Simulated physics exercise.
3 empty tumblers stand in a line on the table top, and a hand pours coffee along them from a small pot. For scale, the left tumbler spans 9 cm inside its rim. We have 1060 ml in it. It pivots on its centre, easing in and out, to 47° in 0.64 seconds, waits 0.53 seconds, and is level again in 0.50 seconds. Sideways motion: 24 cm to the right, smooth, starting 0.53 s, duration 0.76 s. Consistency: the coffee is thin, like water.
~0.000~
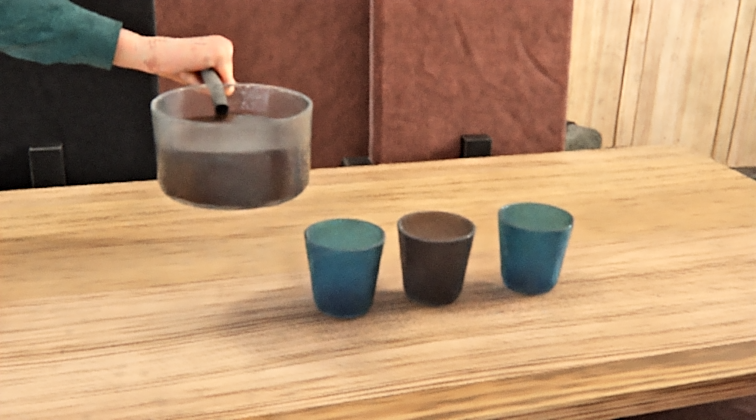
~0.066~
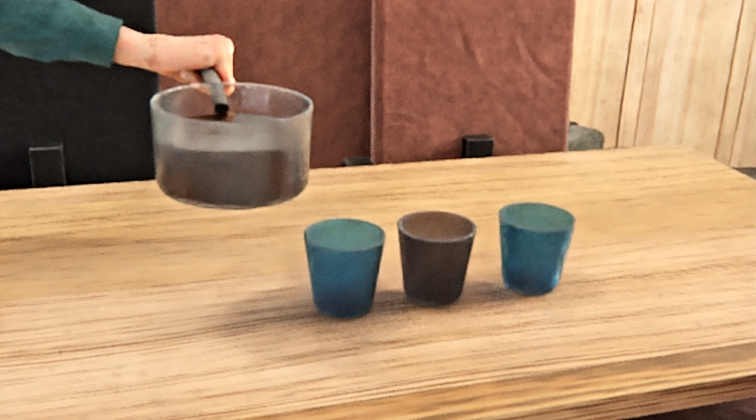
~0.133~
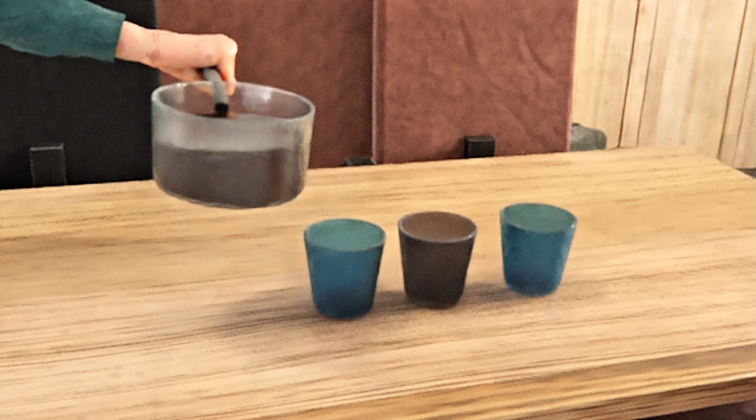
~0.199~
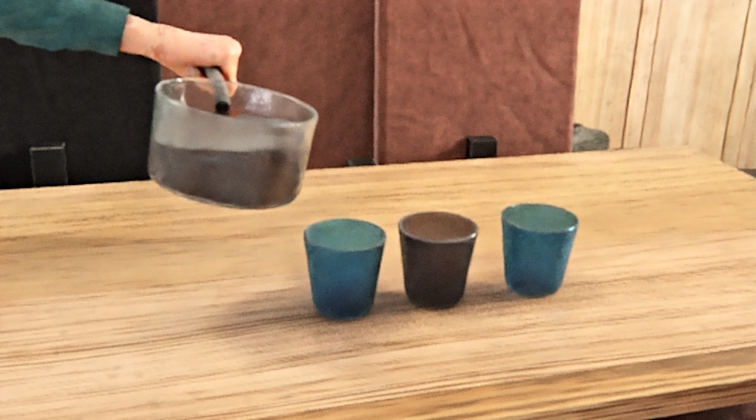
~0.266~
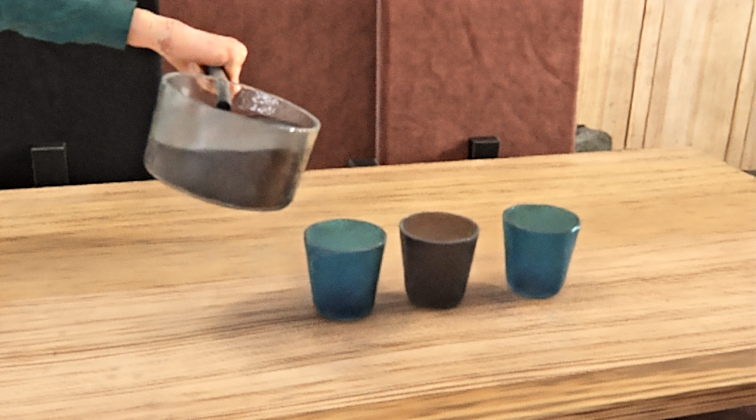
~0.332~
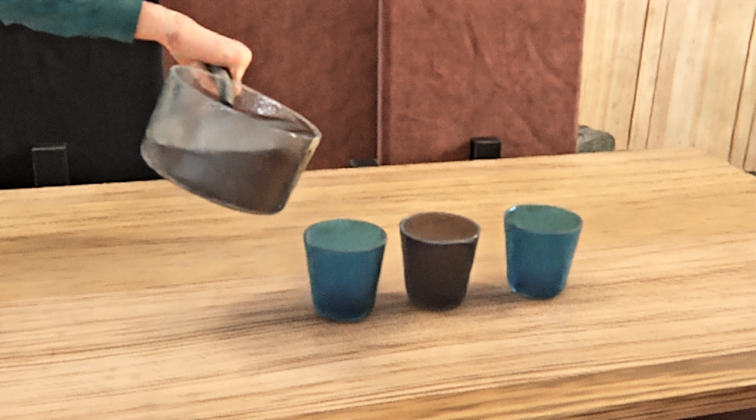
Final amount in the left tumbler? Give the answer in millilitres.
100 ml.
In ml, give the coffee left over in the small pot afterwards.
I'd say some 500 ml.
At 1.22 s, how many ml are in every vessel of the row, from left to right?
Left to right: Roughly 100 ml, 40 ml, 100 ml.
By 0.69 s the tilt is 47° and from the left they hold 85 ml, 0 ml, 0 ml, the small pot 900 ml, and 0 ml is on the table top.
By 0.95 s the tilt is 47° and from the left they hold 95 ml, 30 ml, 0 ml, the small pot 800 ml, and 55 ml is on the table top.
By 1.22 s the tilt is 46° and from the left they hold 95 ml, 35 ml, 100 ml, the small pot 540 ml, and 95 ml is on the table top.
By 1.52 s the tilt is 10° and from the left they hold 95 ml, 35 ml, 135 ml, the small pot 500 ml, and 290 ml is on the table top.
At rest from the left they hold 95 ml, 35 ml, 140 ml, the small pot 500 ml, and 290 ml is on the table top.
